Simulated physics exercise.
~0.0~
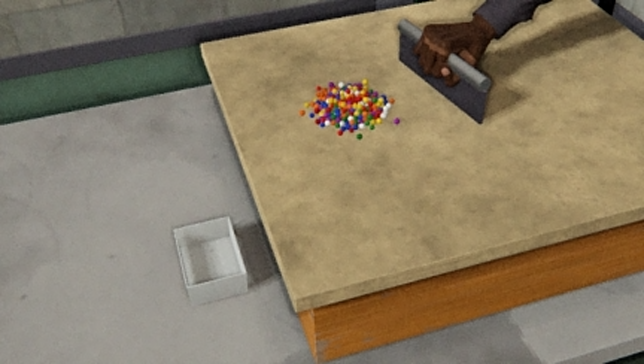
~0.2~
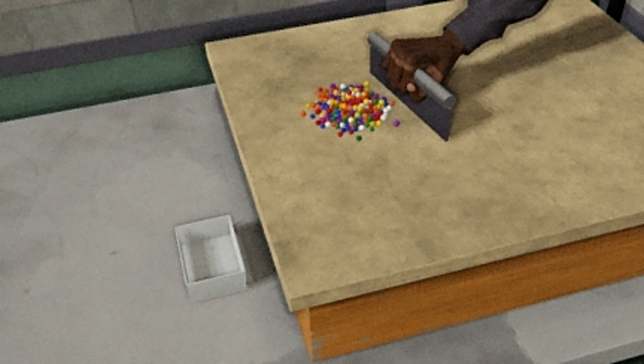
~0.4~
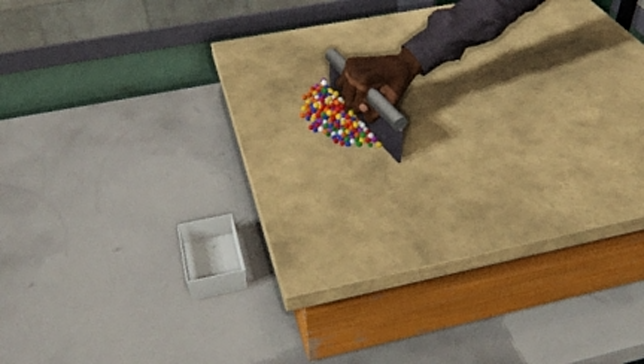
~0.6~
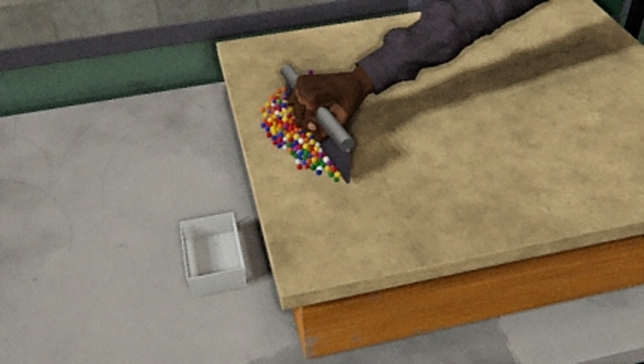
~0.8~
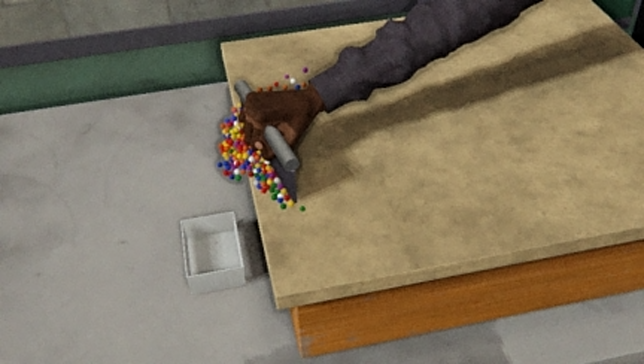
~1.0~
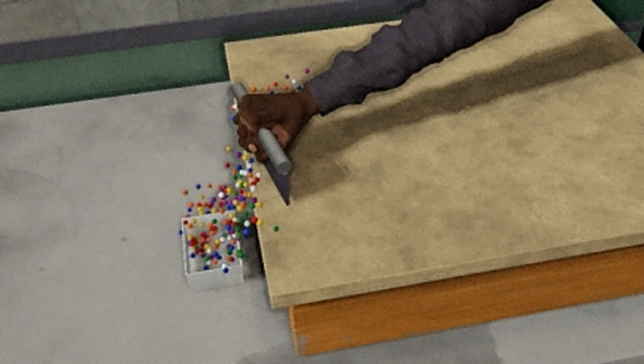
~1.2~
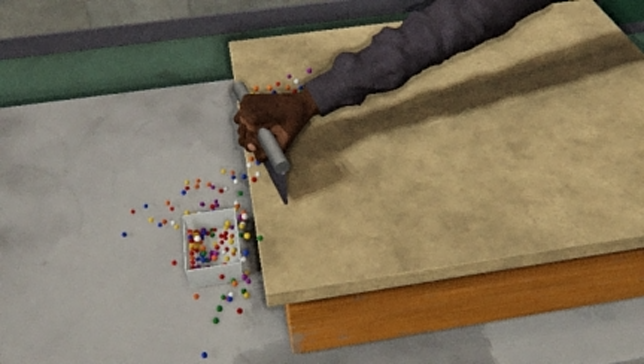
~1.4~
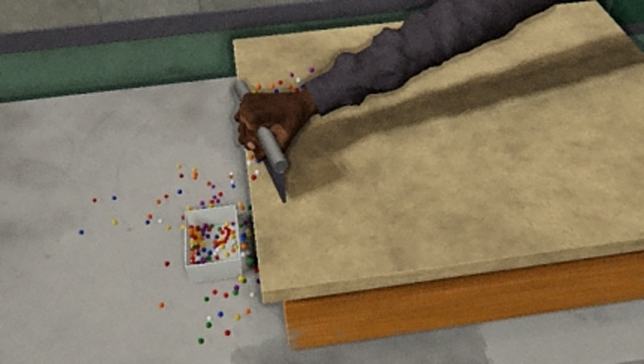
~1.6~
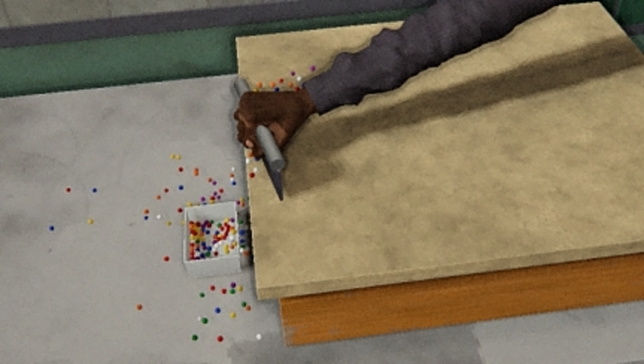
A dark metal scraper, gripped by a hand, pushed a pile of colourful beads left across a tabletop and over its edge, where many dropped into a small white tin while many others scattered around it, leaving a few on top.
